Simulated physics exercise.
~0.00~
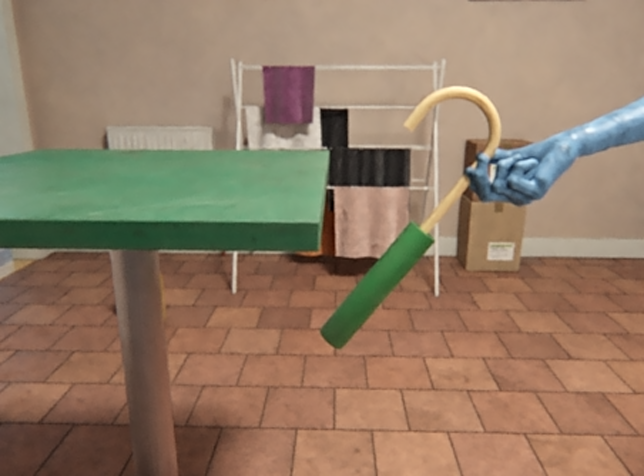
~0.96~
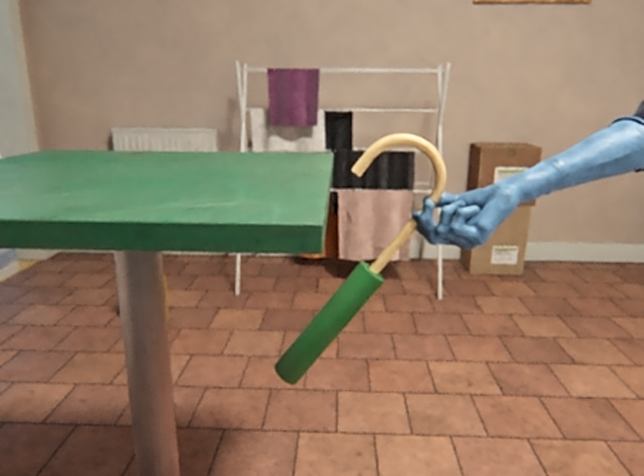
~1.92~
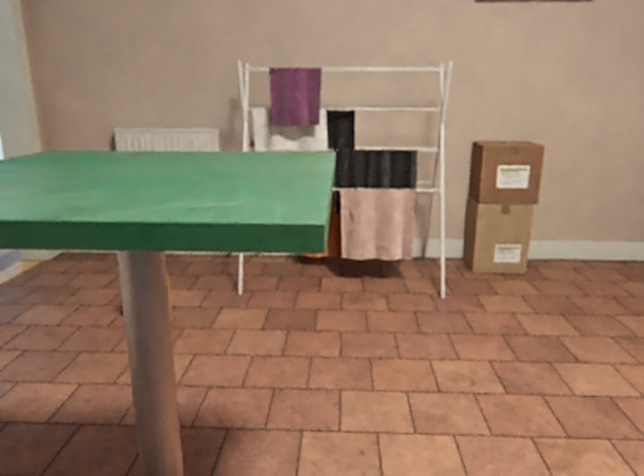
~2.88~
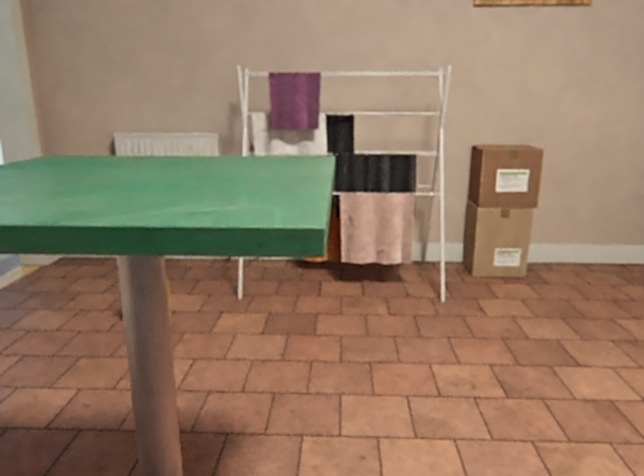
A green umbrella with a curved wooden handle, held by a blue-painted hand, moved left and down beside the end of a green table. Then the hand and umbrella were gone, and the umbrella had slipped off instead of staying hooked on the table.
